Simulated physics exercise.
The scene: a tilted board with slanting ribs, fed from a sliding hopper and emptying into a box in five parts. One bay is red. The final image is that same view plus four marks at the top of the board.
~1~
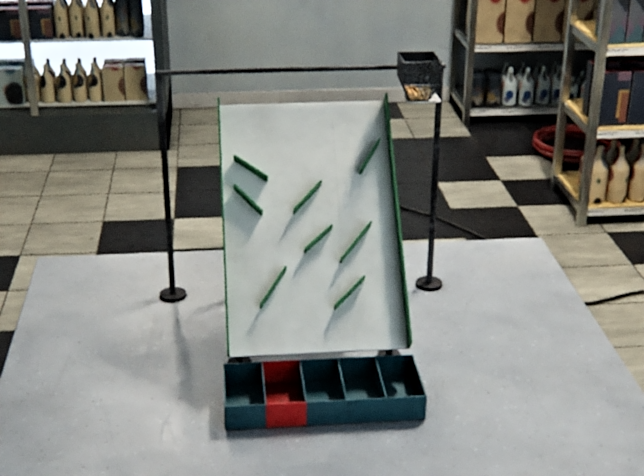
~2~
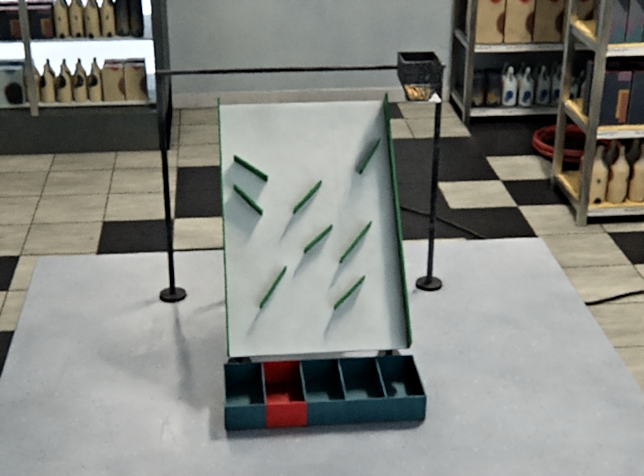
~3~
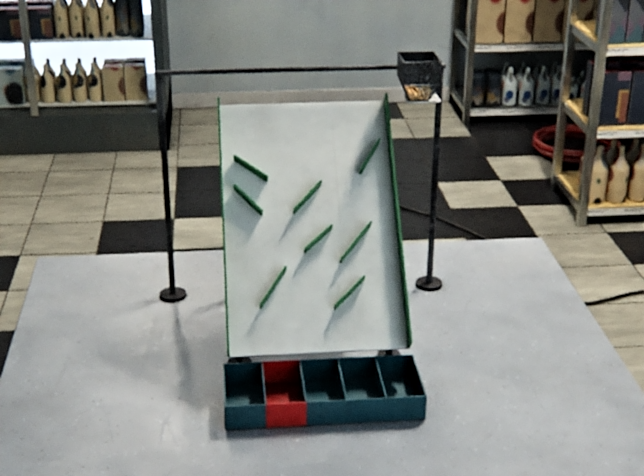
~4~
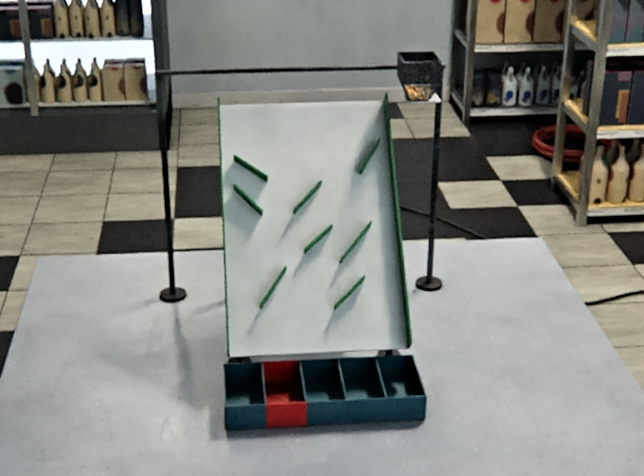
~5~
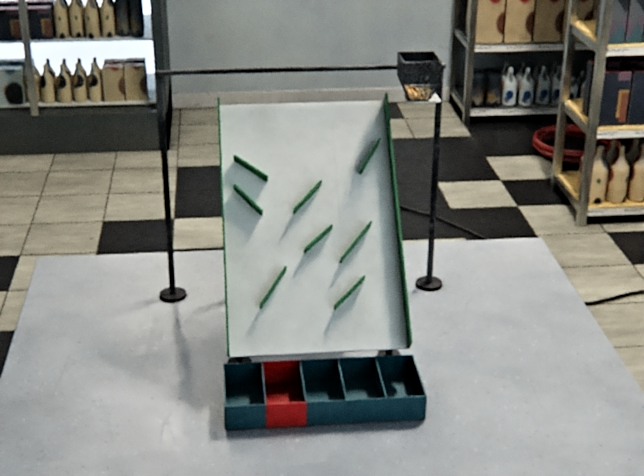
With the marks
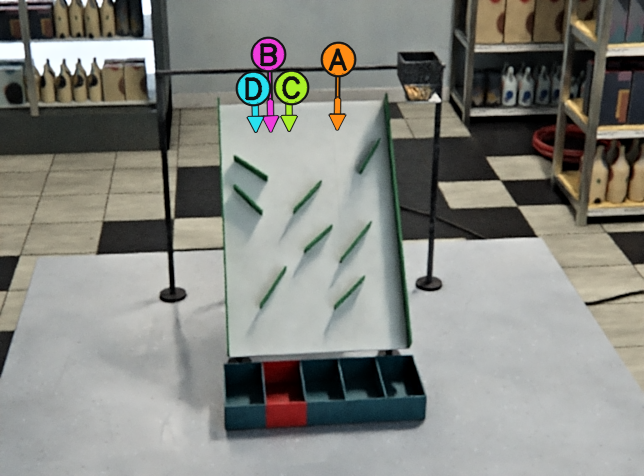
Nothing visibly moves, neither the camera nor the small dark hopper holding tan pieces at the right end of a black rail above a tilted board. The view looks down from the front onto a grey platform on a checkered floor, with stocked shelves behind. Slanting green ribs cross the pale, green-edged board, and below it sits a dark teal five-part box, its second bay from the left red.
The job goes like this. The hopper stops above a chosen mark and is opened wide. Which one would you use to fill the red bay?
A.
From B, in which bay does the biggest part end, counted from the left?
It is the first one.
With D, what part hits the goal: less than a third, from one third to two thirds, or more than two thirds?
Mark D gives less than a third.
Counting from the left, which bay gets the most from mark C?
It is the first one.
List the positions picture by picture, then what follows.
The first picture shows hopper near (418, 91), dried chickpeas, door shut.
The second picture shows ribs (234, 155) to (268, 177), (361, 169) to (380, 138), (234, 184) to (262, 211).
The third picture shows ribs (294, 209) to (321, 180), (305, 249) to (332, 224), (341, 259) to (371, 221).
The fourth picture shows ribs (261, 305) to (286, 266), (335, 306) to (365, 276).
The fifth picture shows red bay near (286, 413), number 2 of 5 from the left.
On the marked copy, mark A meets the board at (337, 124); mark B meets the board at (270, 126); mark C meets the board at (289, 125); mark D meets the board at (255, 126).
Choosing A, close to half in the red bay, close to half in other bays, only a few outside the box.
Choosing B, a small share in the red bay, the bulk in other bays, a small share outside the box.
Choosing C, only a few in the red bay, all but a few in other bays, a small share outside the box.
Choosing D, a small share in the red bay, all but a few in other bays.
